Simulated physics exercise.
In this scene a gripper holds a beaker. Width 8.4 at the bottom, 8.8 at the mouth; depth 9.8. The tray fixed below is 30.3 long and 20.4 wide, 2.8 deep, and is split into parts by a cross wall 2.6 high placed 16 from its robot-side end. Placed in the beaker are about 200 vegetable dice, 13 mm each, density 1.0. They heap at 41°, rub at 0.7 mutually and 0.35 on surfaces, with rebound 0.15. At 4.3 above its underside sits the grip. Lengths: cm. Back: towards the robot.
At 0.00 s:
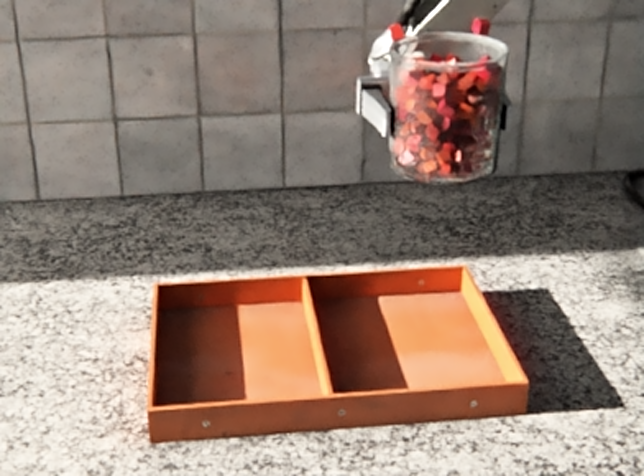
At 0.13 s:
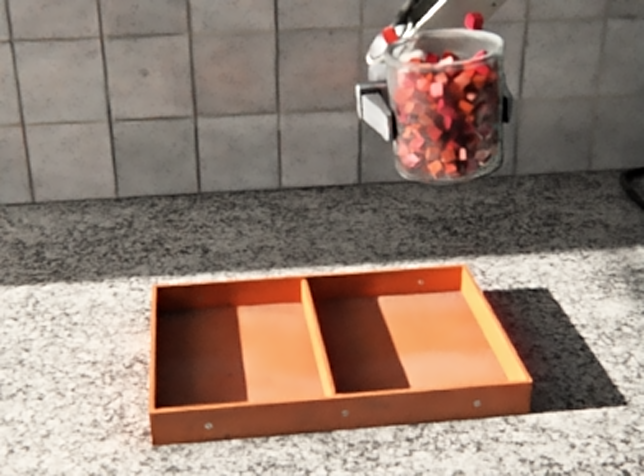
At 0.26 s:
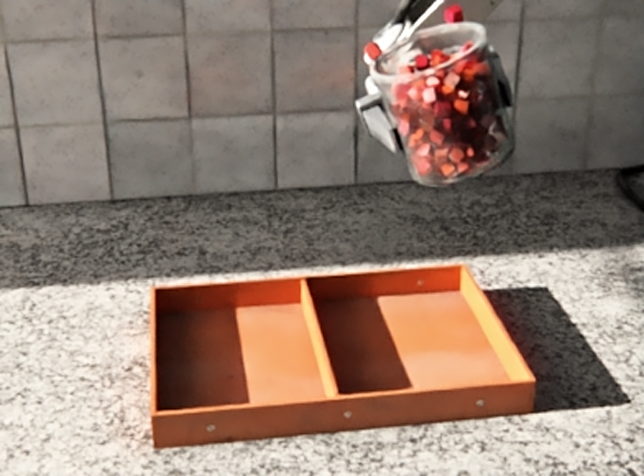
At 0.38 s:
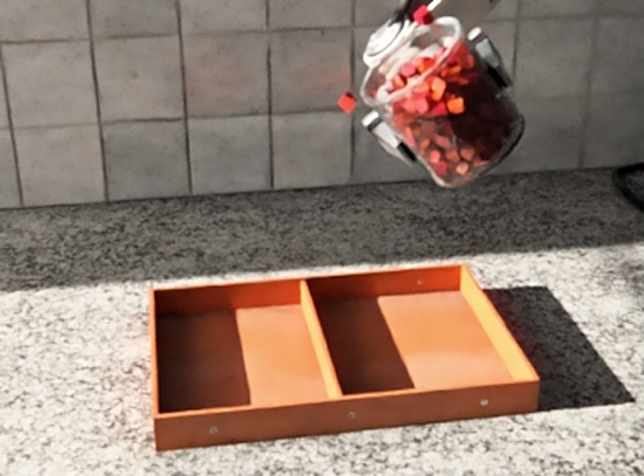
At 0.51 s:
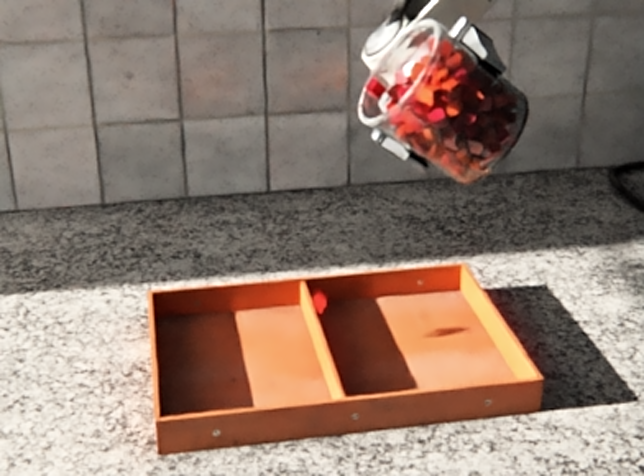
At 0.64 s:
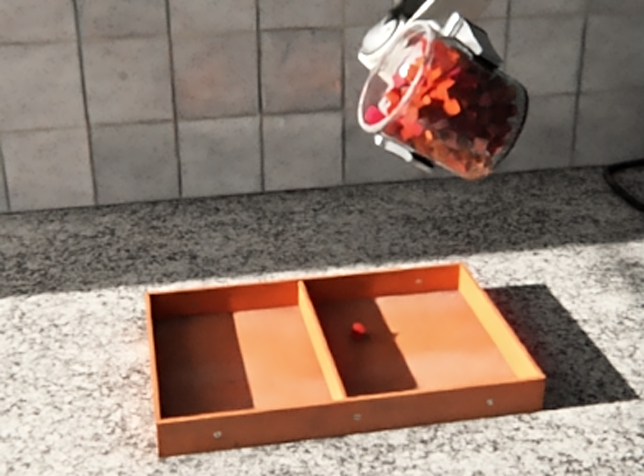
A speckled grey stone counter backed by grey square tiles is seen from the front and slightly above, in strong light and shadow, the view drifting very slightly. An orange tray with a divider making two compartments sits below a clear beaker of red and orange pieces held by a gripper at upper right. The gripper tilts the beaker steeply leftward, and one red piece drops into the tray's right compartment.
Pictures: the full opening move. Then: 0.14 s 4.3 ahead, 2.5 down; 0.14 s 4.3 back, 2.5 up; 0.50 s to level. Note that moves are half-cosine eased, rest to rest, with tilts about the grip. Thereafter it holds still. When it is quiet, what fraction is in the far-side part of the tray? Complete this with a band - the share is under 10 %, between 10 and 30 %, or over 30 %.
The share is under 10 %.
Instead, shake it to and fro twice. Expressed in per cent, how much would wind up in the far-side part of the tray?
Approx. 5 per cent.
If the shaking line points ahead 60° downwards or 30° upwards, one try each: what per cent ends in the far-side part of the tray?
Try one gives about 0 in a hundred, try two about 10 in a hundred.
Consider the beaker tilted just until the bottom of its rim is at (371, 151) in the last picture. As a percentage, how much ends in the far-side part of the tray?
10 %.
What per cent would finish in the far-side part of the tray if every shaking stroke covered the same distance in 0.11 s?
It would come to around 5 %.
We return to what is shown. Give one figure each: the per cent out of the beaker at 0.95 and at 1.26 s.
About 5, 5.
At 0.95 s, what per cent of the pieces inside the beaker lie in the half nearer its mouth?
Roughly 40 per cent.
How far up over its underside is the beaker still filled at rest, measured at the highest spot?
I'd put it at close to 10.0 centimetres.
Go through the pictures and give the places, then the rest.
In the first picture, beaker middle at (446, 109), level; upper third of the load around (452, 85), from x 395 to 495, top at y 25; 202 in the beaker.
In the second picture, beaker middle at (447, 108), tilted 6° forward; upper third of the load around (449, 82), from x 390 to 490, top at y 20.
In the third picture, beaker middle at (446, 107), tilted 20° forward; upper third of the load around (450, 81), from x 375 to 500, top at y 15.
In the fourth picture, beaker middle at (446, 106), tilted 38° forward; upper third of the load around (449, 82), from x 350 to 505, top at y 15; 201 in the beaker, 1 in flight or on a rim.
In the fifth picture, beaker middle at (446, 106), tilted 52° forward; upper third of the load around (448, 81), from x 320 to 510, top at y 45; 201 in the beaker, 1 in the robot-side part.
In the sixth picture, beaker middle at (445, 105), tilted 58° forward; upper third of the load around (445, 81), from x 360 to 510, top at y 45; 201 in the beaker, 1 in the robot-side part.
By 0.95 s, tilted 57° forward, highest piece 26 above the table; 194 in the beaker, 1 in the robot-side part, 7 in flight or on a rim.
By 1.26 s, tilted 13° forward, highest piece 28 above the table; 193 in the beaker, 6 in the far-side part, 3 in the robot-side part.
By 1.62 s, level, highest piece 28 above the table; 193 in the beaker, 6 in the far-side part, 3 in the robot-side part.
By 2.67 s, level, highest piece 28 above the table; 193 in the beaker, 6 in the far-side part, 3 in the robot-side part.
Final count, 193 in the beaker, 6 in the far-side part, 3 in the robot-side part. That is 3 % in the far-side part of the tray.
